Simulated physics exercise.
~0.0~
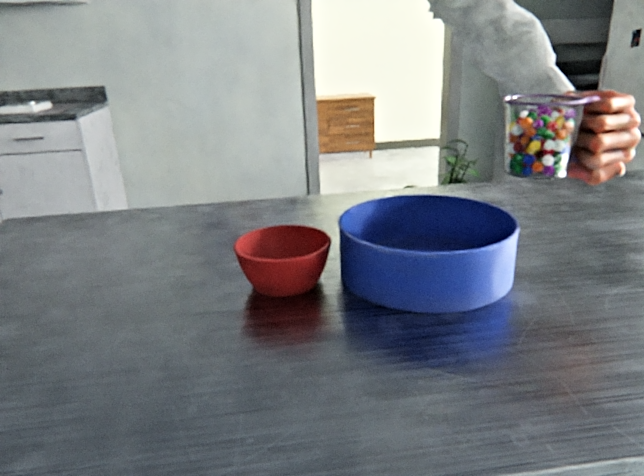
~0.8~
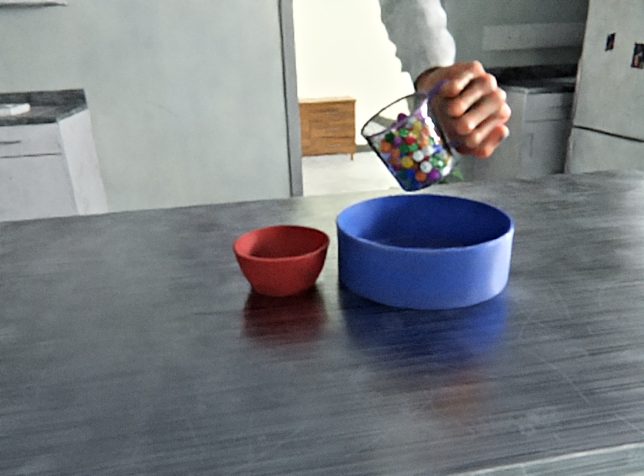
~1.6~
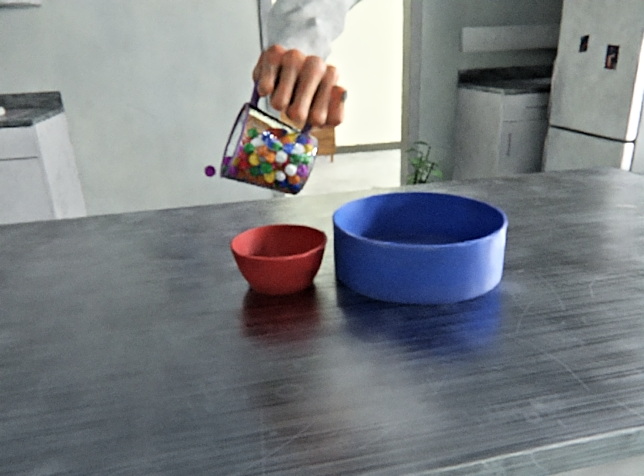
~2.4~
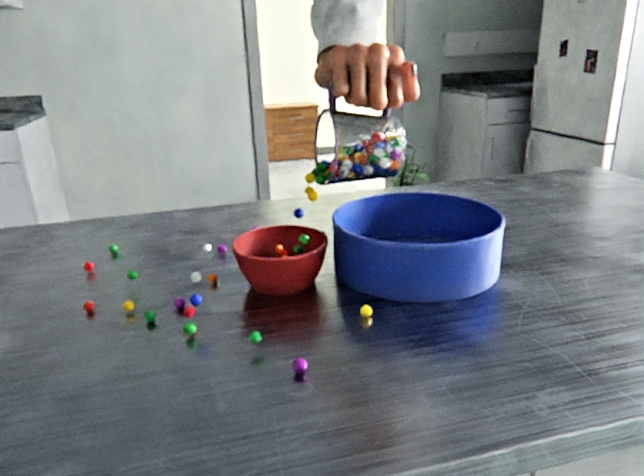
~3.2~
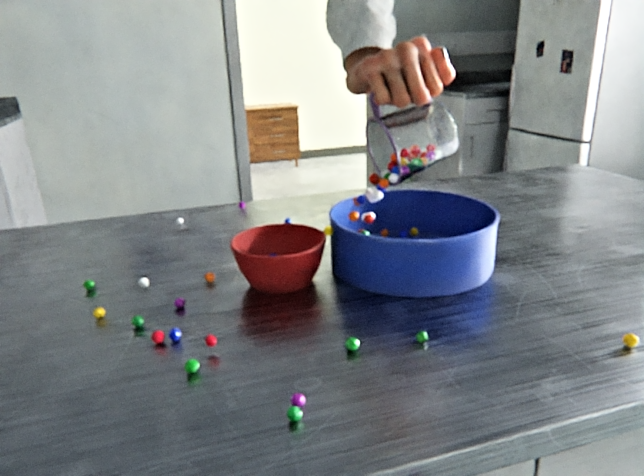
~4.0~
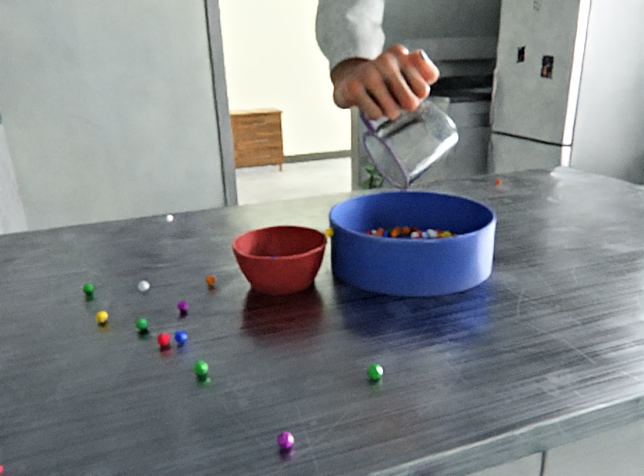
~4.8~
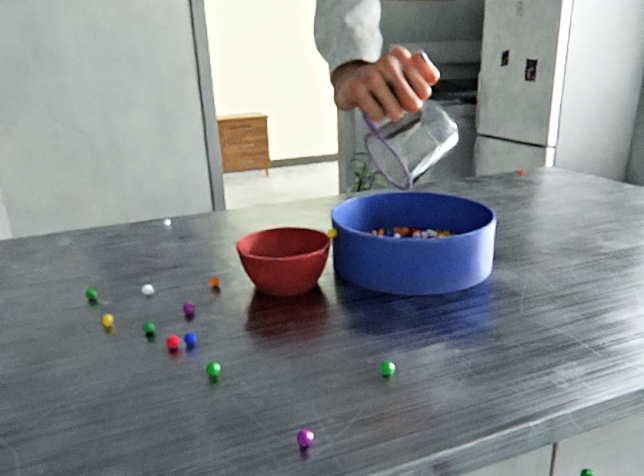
The clip shows a hand carrying a clear cup of colorful marbles leftward over a blue pot and a red bowl, tipping it so marbles scatter across the table and into the bowl, then moving right and emptying the rest into the pot, ending with the cup held upturned above.
